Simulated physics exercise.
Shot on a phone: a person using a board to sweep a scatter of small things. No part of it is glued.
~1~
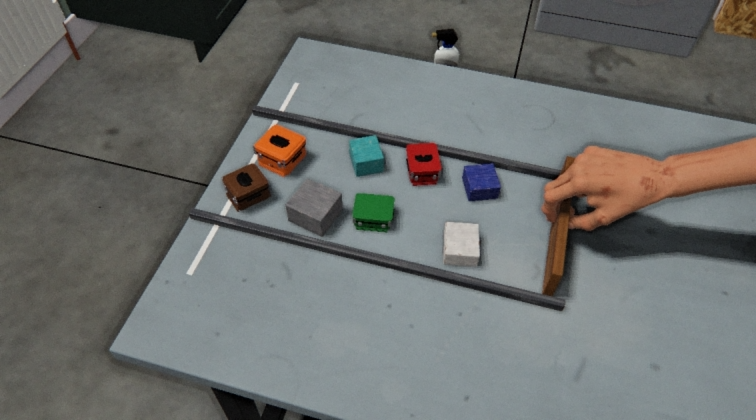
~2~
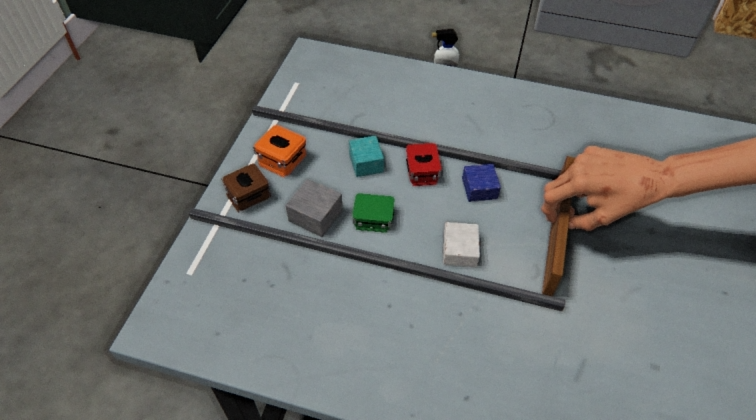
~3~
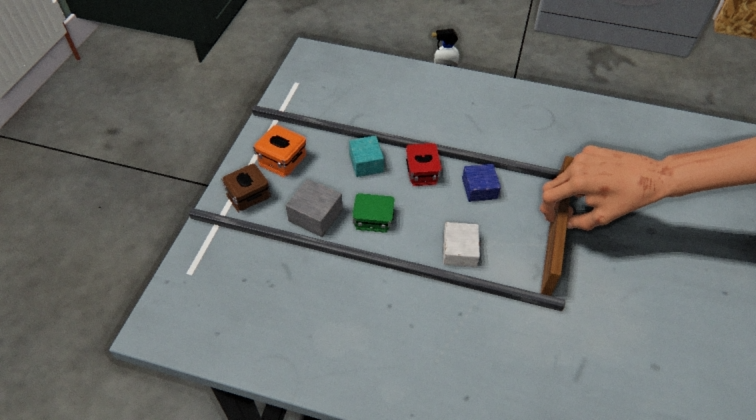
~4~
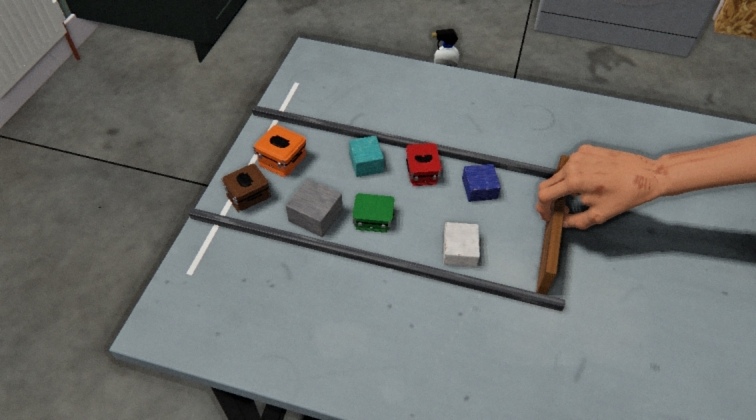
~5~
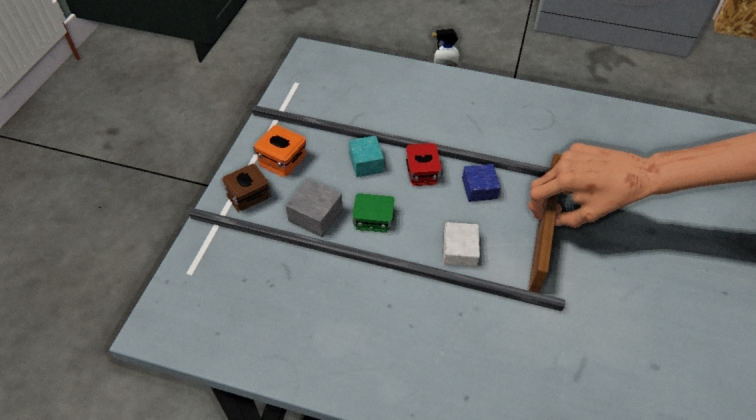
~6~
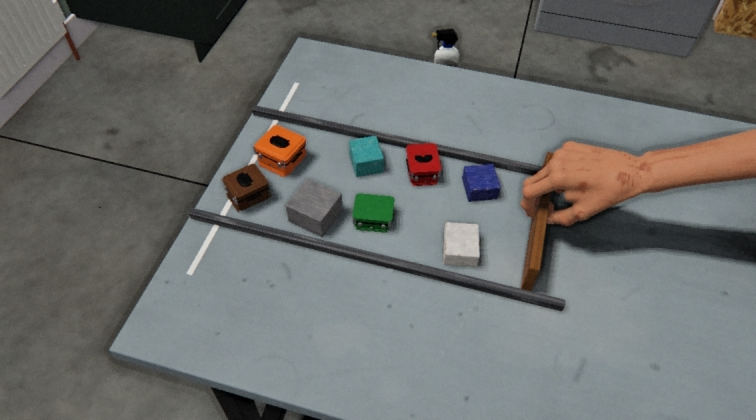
A hand reaches in from the right over a blue-grey table, seen from above at an angle, gripping an upright wooden board between two dark rails. Orange and brown cases sit at the left near a white tape line, with grey, teal, green, red, blue and white pieces spread rightward. The hand holds nearly still, then slides the board slightly left, touching none of the pieces, while the camera stays still.
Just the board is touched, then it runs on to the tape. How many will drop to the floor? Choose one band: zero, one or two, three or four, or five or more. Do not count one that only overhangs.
Five or more.
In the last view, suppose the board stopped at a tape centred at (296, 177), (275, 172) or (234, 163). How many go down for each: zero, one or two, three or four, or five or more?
In turn: One or two, three or four, five or over.
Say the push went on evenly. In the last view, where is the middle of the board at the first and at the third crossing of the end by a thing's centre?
First around (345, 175), then around (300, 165).
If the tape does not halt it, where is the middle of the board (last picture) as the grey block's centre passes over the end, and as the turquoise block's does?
The middle is at (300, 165) when it's the grey block, and at (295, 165) when it's the turquoise block.
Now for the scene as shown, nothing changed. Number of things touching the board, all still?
2 in contact.
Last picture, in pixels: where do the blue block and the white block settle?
In the last picture they sit at about (253, 129) and about (220, 184).
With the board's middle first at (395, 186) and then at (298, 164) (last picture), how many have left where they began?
That gives 6 for the first and 8 for the second.
A little later, none off yet; brown case at rest near (247, 188); orange case at rest near (281, 151); grey block moving near (310, 207).
When it is over, the number that fall off is five or more; down, red case, green case, turquoise block, grey block, orange case and brown case.
